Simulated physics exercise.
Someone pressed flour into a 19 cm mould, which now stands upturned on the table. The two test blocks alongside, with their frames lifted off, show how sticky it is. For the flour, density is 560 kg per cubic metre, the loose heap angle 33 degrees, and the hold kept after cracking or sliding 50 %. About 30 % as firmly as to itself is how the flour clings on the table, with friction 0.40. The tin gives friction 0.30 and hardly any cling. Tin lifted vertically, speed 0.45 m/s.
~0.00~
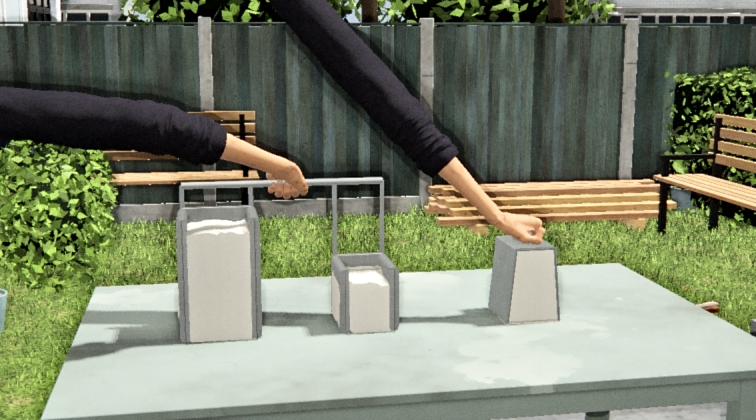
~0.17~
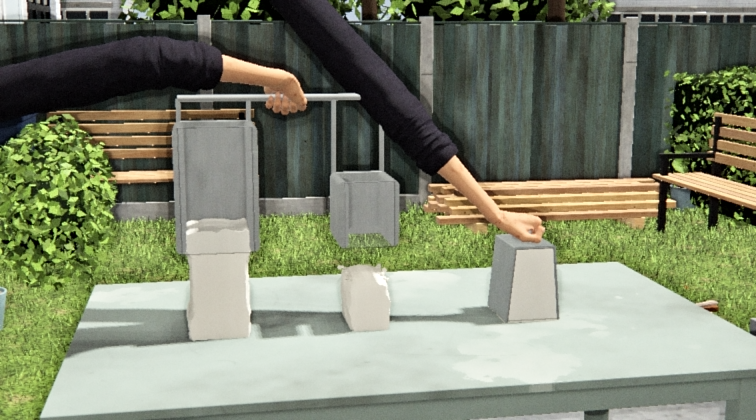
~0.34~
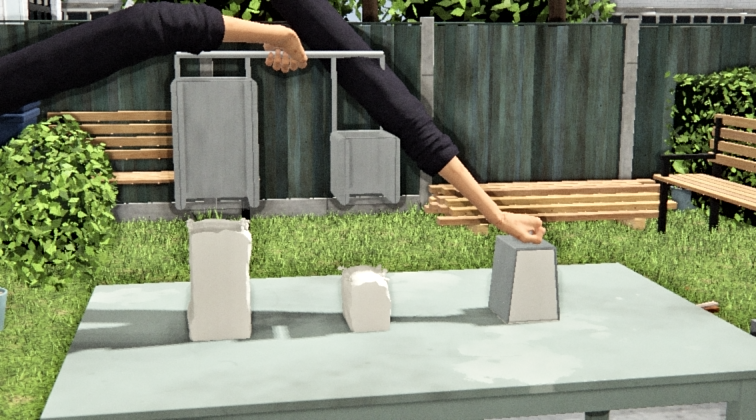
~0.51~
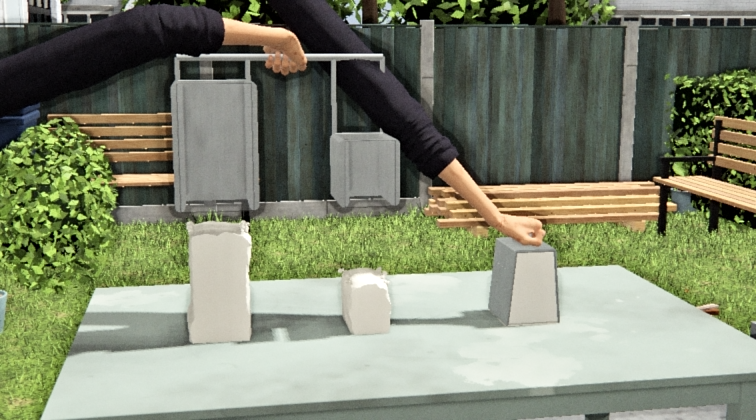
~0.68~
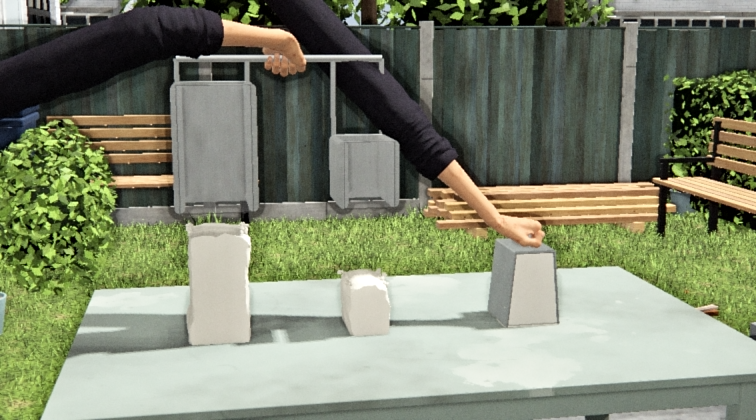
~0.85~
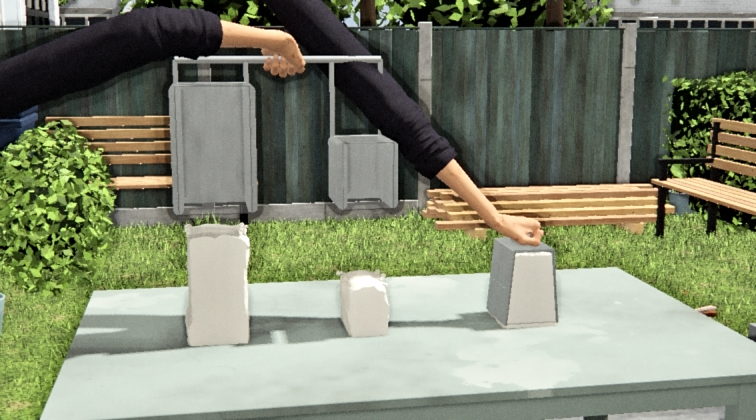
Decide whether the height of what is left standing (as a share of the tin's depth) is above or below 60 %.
Higher than 60 % of the tin's depth.
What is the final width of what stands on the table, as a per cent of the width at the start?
I'd put it at some 90 %.
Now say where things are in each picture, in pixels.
Top corner of the tin at (553, 250), not yet moved; crest of the flour at (530, 252); block heights 27 cm, 13 cm (left to right), in the first picture.
Top corner of the tin at (553, 249), not yet moved; crest of the flour at (529, 250); block heights 27 cm, 13 cm (left to right), in the second picture.
Top corner of the tin at (554, 250), not yet moved; crest of the flour at (530, 251); block heights 27 cm, 13 cm (left to right), in the third picture.
Top corner of the tin at (553, 252), not yet moved; crest of the flour at (530, 254); block heights 27 cm, 13 cm (left to right), in the fourth picture.
Top corner of the tin at (553, 253), not yet moved; crest of the flour at (529, 255); block heights 27 cm, 13 cm (left to right), in the fifth picture.
Top corner of the tin at (552, 252), moved 6 mm; crest of the flour at (528, 256); block heights 27 cm, 13 cm (left to right), in the sixth picture.
After 1.08 s, the tin is up by 10 cm.
After 1.35 s, the tin is up by 22 cm; what stands on the table is 99 % of the tin's depth.
After 1.62 s, the tin is up by 31 cm; what stands on the table is 99 % of the tin's depth.
After 1.89 s, the tin is up by 31 cm; what stands on the table is 99 % of the tin's depth.
After 1.99 s, the tin is up by 31 cm; what stands on the table is 99 % of the tin's depth.
